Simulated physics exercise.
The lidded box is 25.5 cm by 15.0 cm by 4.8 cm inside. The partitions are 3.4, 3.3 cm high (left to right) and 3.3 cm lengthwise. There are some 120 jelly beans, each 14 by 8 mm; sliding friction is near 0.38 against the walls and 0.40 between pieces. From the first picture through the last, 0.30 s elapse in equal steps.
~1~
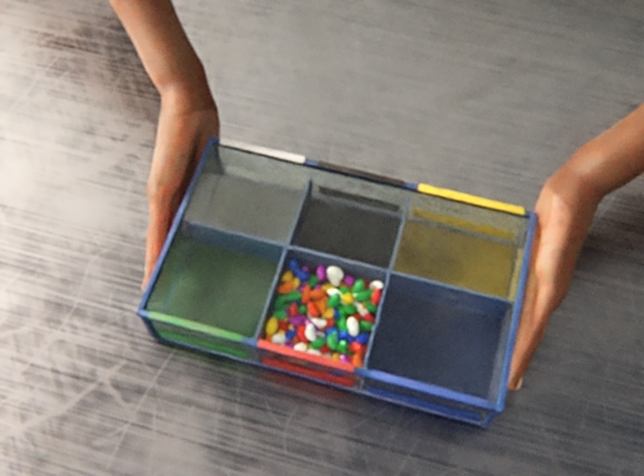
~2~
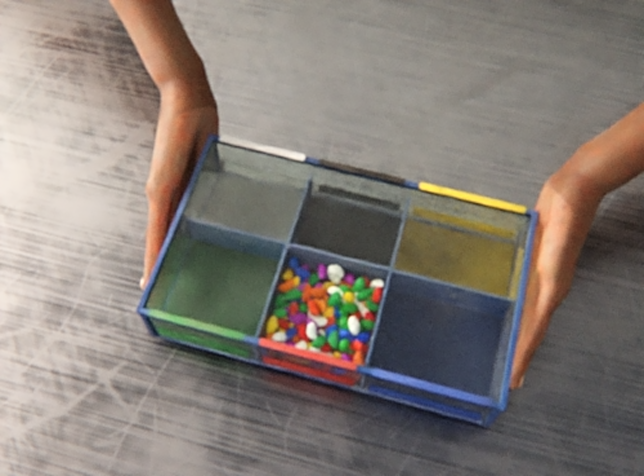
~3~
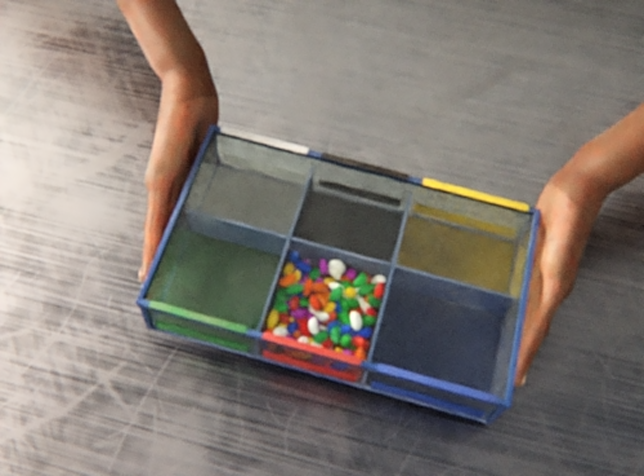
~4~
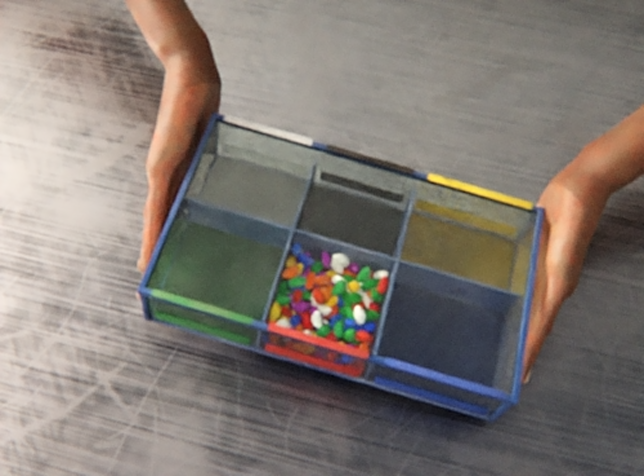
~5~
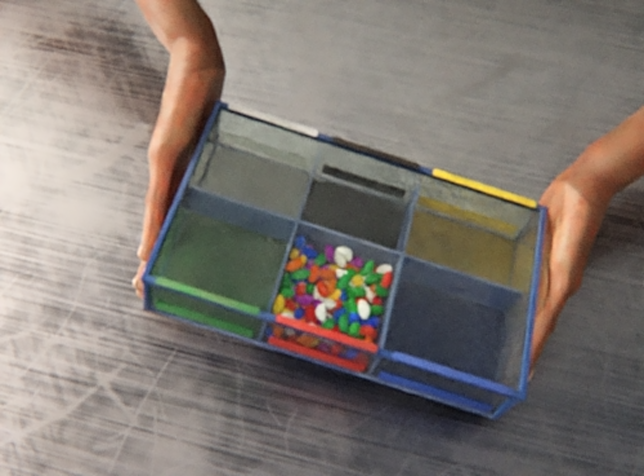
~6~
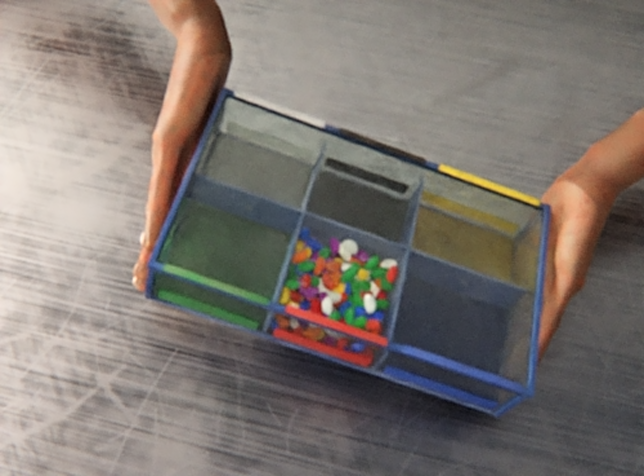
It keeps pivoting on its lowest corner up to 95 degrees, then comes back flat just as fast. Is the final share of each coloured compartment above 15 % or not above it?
Red - above; blue - not above; green - not above; yellow - above; white - not above; black - not above.
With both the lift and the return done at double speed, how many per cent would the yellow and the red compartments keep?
Result in per cent: Yellow 25; red 65.
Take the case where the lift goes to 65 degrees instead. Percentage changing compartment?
Roughly 5 %.
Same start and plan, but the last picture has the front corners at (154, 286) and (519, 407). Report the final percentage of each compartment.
It comes out as red at 70 percent, blue at 25 percent, green at 0 percent, yellow at 5 percent, white at 0 percent and black at 0 percent.
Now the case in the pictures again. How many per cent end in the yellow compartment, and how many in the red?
The yellow compartment ends with 35 per cent, the red one with 60 per cent.
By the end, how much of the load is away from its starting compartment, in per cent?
Estimate: Some 40 %.
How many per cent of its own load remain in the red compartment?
About 60 in a hundred.
Then, 1.37 s after the last picture, tilt 95 degrees; red 70 %, blue 10 %, yellow 15 %.
Then, 2.29 s after the last picture, tilt 43 degrees; red 60 %, blue 5 %, yellow 35 %.
Then, 3.20 s after the last picture, tilt 0 degrees; red 60 %, blue 5 %, yellow 35 %.
In the end, red 60 %, blue 5 %, green 0 %, yellow 35 %, white 0 %, black 0 %.
